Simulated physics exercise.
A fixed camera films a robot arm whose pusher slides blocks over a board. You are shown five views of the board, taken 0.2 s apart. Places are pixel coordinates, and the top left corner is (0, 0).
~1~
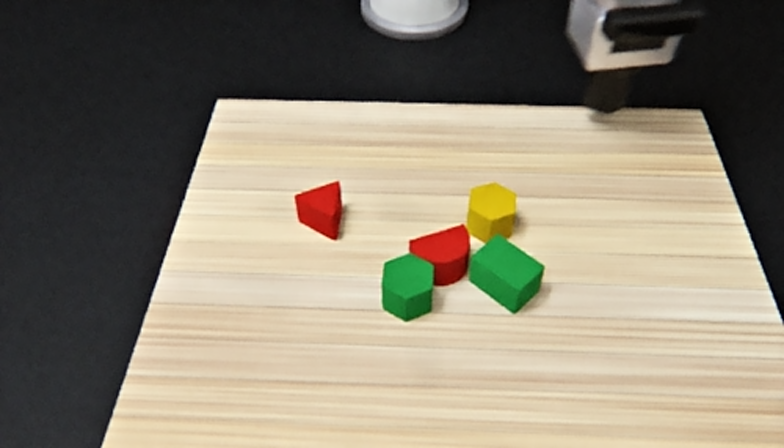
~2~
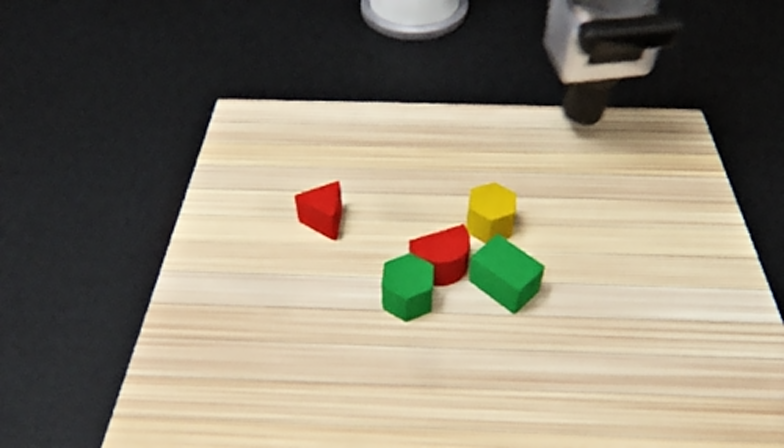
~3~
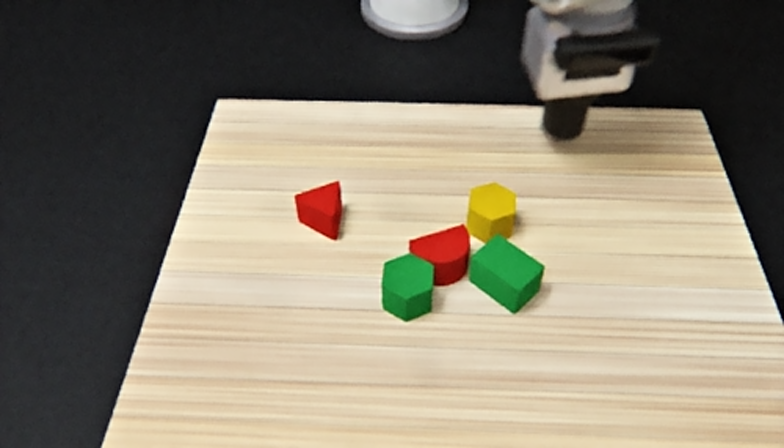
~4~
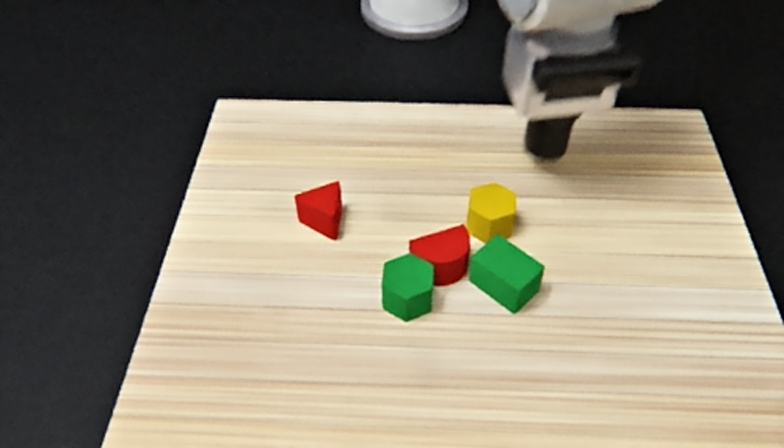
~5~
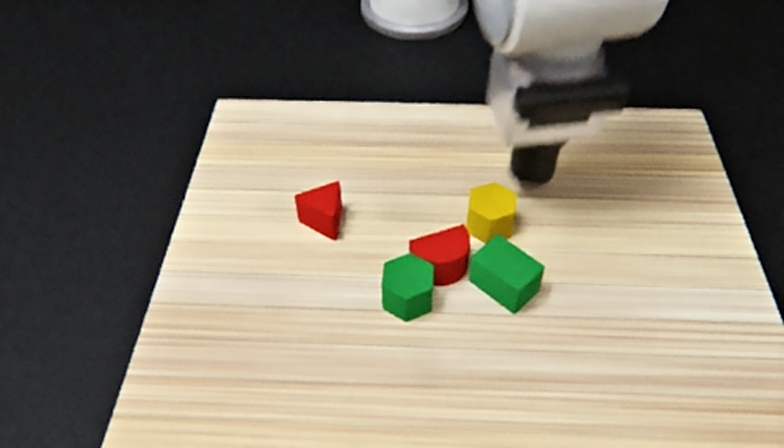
A robotic arm with a dark tip hangs over the far right edge of a pale wooden board, seen from above at an angle against black surroundings. A red triangular block sits left of a cluster holding a yellow hexagonal block, a red D-shaped block and two green blocks. The arm moves steadily leftward and nearer, its tip reaching just behind the yellow block, while the blocks and camera stay still.
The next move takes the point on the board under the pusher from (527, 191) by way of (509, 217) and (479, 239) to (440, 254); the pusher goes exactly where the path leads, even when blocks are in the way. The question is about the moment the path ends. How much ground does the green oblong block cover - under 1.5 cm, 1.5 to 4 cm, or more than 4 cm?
It travels less than 1.5 cm.
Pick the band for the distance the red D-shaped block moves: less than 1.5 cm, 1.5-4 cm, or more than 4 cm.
Beyond 4 cm.
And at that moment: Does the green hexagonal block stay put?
Going by the path, no.
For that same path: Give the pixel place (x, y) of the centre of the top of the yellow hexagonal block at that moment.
It is going to be at (394, 221).
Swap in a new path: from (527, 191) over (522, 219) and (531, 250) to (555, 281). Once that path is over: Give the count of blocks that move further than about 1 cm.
Most likely one.
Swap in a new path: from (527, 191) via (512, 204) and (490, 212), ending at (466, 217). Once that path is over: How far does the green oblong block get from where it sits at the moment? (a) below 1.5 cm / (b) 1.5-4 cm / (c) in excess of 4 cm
Option a.
What follows on the original path. One third of the way, pusher at (512, 199); red D-shaped block at (440, 245); yellow hexagonal block at (476, 212), turned 15° clockwise.
Two thirds of the way, pusher at (481, 221); green hexagonal block at (384, 303), turned 25° anticlockwise; red D-shaped block at (399, 261), turned 30° anticlockwise; yellow hexagonal block at (435, 226), turned 45° clockwise.
At the end, pusher at (441, 236); green hexagonal block at (383, 305), turned 25° anticlockwise; red D-shaped block at (374, 258), turned 75° anticlockwise; yellow hexagonal block at (394, 221), turned 60° clockwise; green oblong block in place.
